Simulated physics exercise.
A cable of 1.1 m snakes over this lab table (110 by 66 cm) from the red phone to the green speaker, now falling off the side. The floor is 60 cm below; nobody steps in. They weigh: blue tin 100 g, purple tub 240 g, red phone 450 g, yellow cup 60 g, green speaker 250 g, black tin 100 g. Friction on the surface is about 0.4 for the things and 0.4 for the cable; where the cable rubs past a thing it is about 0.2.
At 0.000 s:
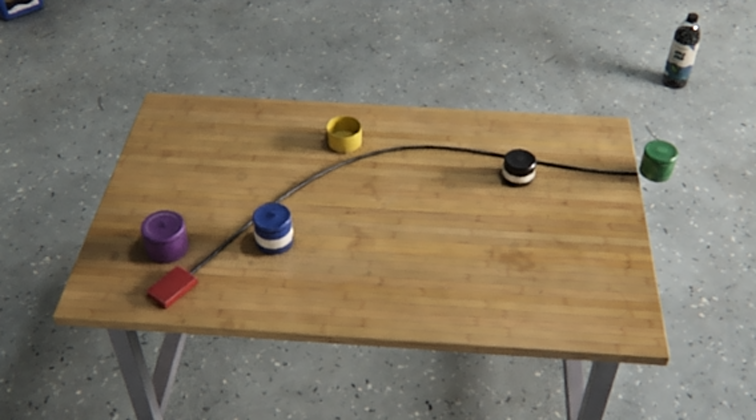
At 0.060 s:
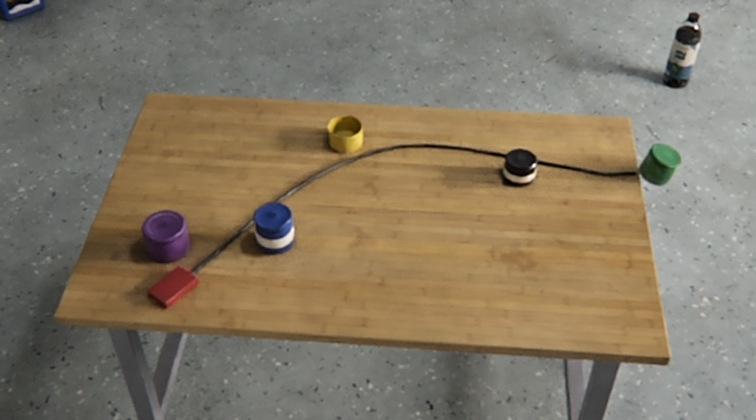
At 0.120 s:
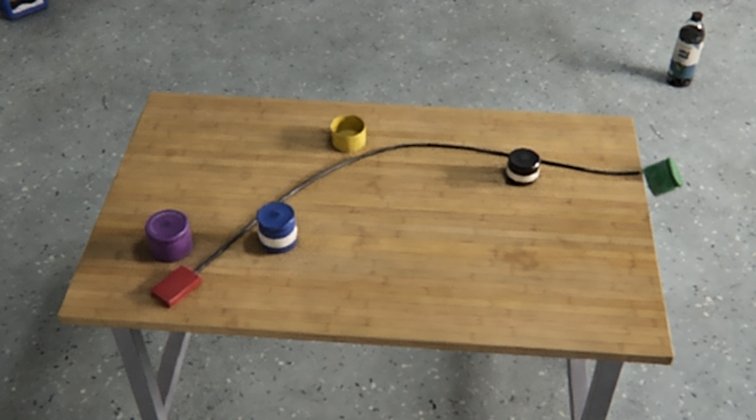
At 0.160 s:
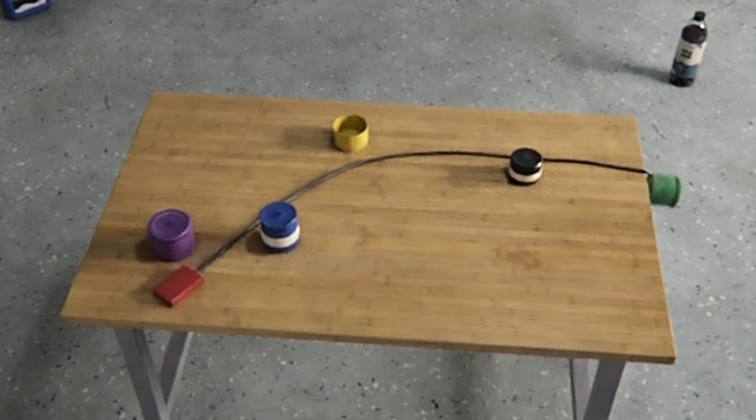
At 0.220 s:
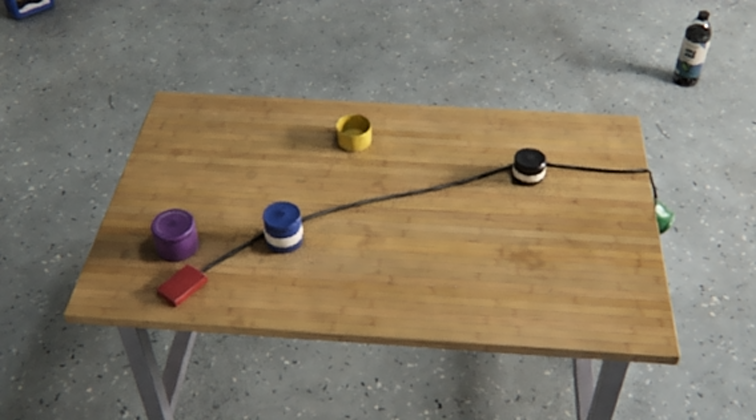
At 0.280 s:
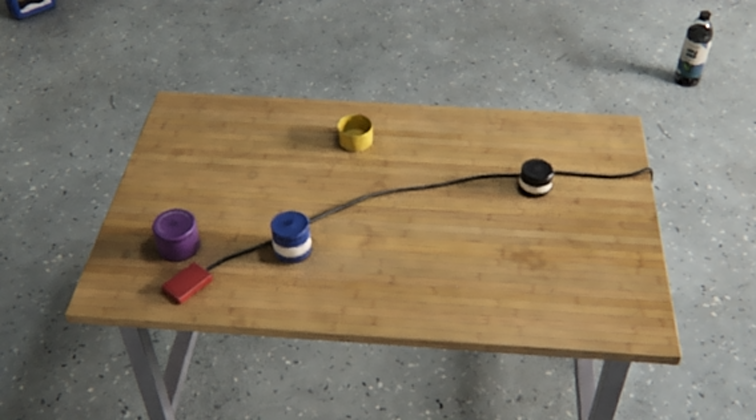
A small green object slipped off the right edge of the wooden table and dropped out of sight, pulling the black cable straighter, then the blue and black tins and red object shifted slightly.
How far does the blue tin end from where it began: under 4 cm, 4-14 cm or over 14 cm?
Result: Blue tin slides into the middle band.
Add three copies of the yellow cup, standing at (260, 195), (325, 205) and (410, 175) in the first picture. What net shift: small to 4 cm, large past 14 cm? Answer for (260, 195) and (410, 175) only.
In turn: Small, large.
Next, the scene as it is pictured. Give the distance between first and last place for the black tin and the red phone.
Black tin 10 cm, red phone 2 cm.
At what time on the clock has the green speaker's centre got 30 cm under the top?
That is: Not at all.
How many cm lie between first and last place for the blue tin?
About: Blue tin 8 cm.
At 0.5 s, the cable's tail end at (206, 271); blue tin 8 cm off its start, green speaker over the edge, black tin 10 cm off its start.
At 0.7 s, the cable's tail end at (207, 271); blue tin 8 cm off its start, black tin 10 cm off its start, green speaker over the edge.
At 1.0 s, the cable's tail end at (211, 272); blue tin 8 cm off its start at (303, 240), black tin 10 cm off its start at (549, 189), green speaker over the edge.
At 1.2 s, the cable's tail end at (211, 272); blue tin 8 cm off its start, green speaker over the edge, black tin 10 cm off its start.
At 2.4 s, the cable's tail end at (211, 272); blue tin 8 cm off its start at (303, 240), black tin 10 cm off its start at (549, 189), green speaker over the edge, red phone 2 cm off its start at (191, 279).
